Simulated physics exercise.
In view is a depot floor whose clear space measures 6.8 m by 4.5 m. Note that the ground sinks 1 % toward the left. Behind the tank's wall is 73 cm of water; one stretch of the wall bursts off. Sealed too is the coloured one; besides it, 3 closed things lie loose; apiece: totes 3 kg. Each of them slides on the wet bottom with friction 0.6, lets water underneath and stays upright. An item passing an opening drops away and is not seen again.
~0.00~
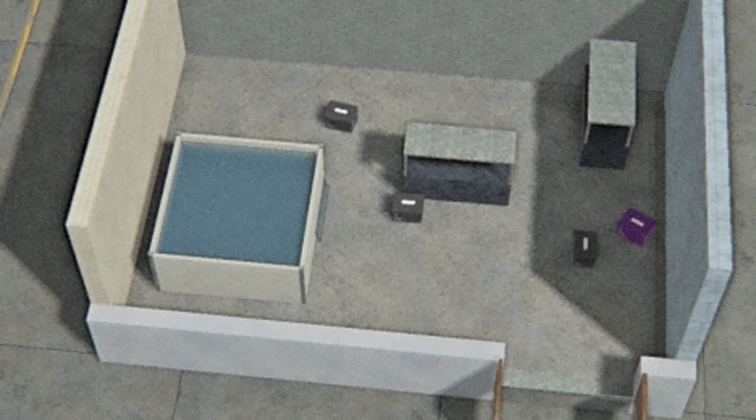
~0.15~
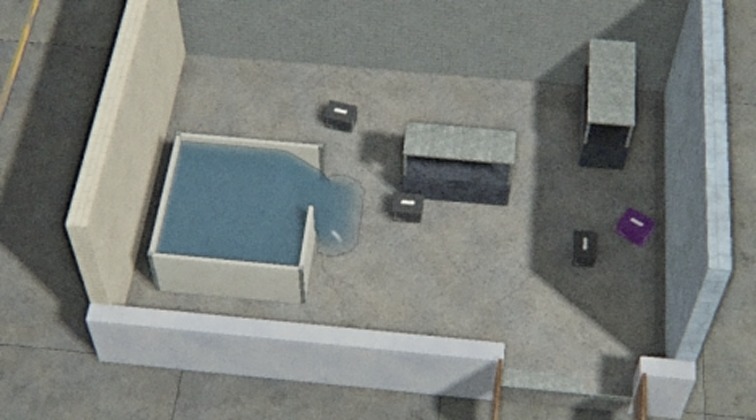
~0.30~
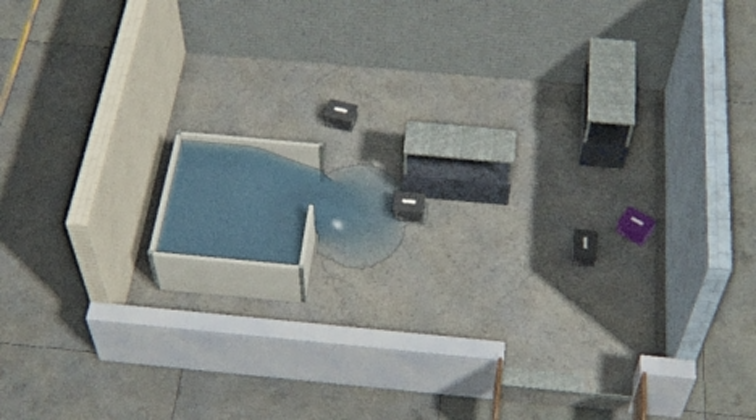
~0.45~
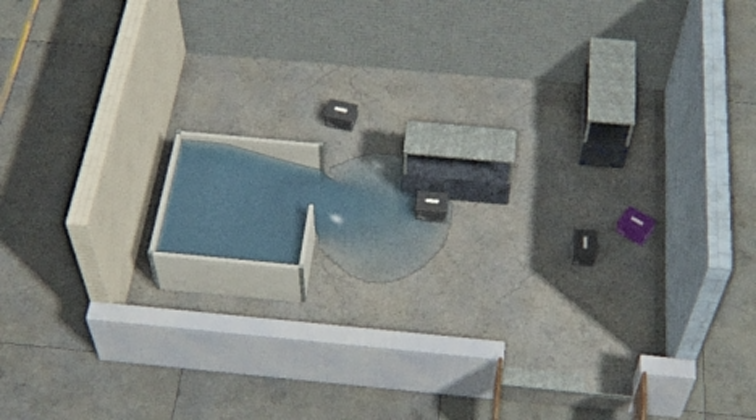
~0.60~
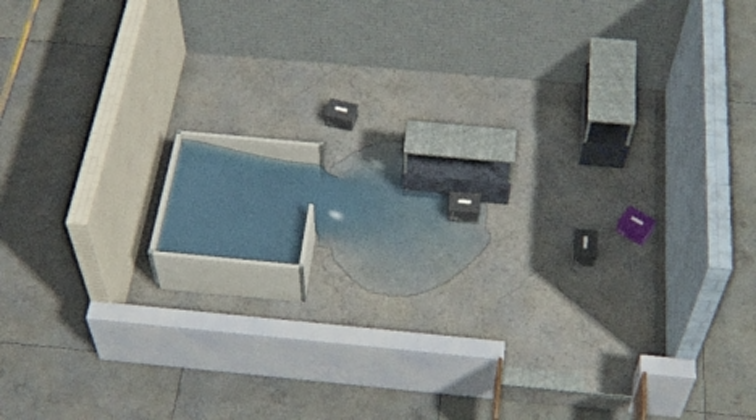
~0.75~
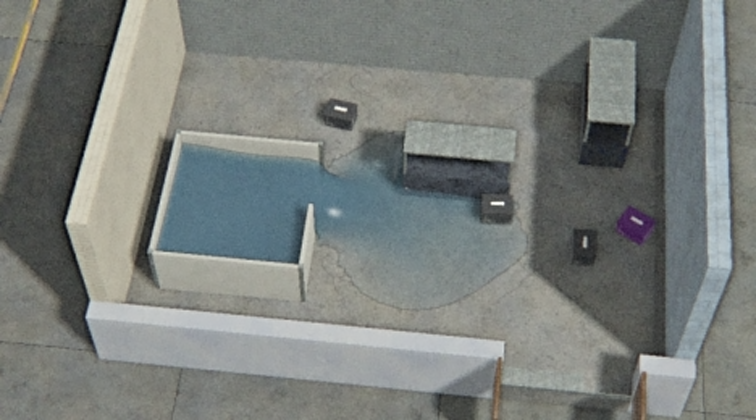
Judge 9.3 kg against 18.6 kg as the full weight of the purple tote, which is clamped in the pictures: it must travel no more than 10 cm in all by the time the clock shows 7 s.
It will move too far either way.
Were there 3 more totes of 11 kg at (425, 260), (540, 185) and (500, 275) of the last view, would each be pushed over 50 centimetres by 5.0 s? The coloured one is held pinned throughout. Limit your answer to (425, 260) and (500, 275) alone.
Taking them in that order, they come out larger and larger.
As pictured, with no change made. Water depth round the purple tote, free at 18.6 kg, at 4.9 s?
Around 8 cm.
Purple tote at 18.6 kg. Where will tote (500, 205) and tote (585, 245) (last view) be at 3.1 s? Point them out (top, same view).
Near (644, 132) and (659, 248).
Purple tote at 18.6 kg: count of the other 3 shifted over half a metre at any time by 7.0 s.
2.
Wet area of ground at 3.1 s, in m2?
The covered patch comes to about 23 m2.
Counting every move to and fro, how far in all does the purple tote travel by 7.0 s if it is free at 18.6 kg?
I'd say close to 80 cm in total.
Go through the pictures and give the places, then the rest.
The first frame shows the purple tote at (637, 222), on the bottom; water covers 3.2 m2; 0 of 4 have shifted.
The second frame shows the purple tote at (637, 223) rests on the ground; water covers 3.8 m2; 0 of 4 have shifted.
The third frame shows the purple tote at (637, 221) rests on the ground; 4.6 m2 under water; 0 of 4 have shifted.
The fourth frame shows the purple tote at (637, 221) rests on the ground; water covers 5.5 m2; 1 of 4 have shifted.
The fifth frame shows the purple tote at (637, 221), on the bottom; water covers 6.5 m2; 1 of 4 have shifted.
The sixth frame shows the purple tote at (637, 221) rests on the ground; 7.7 m2 under water; 1 of 4 have shifted.
After 1.4 s the purple tote would be 10 cm from its start with 9.3 kg and 2 cm from its start with 18.6 kg; 3 cm of water round it then.
After 3.1 s the purple tote would be 45 cm from its start with 9.3 kg and 54 cm from its start with 18.6 kg; 10 cm of water round it then.
After 4.9 s the purple tote would be 86 cm from its start with 9.3 kg and 61 cm from its start with 18.6 kg; 8 cm of water round it then.
After 7.0 s the purple tote would be 84 cm from its start with 9.3 kg and 61 cm from its start with 18.6 kg; 10 cm of water round it then.
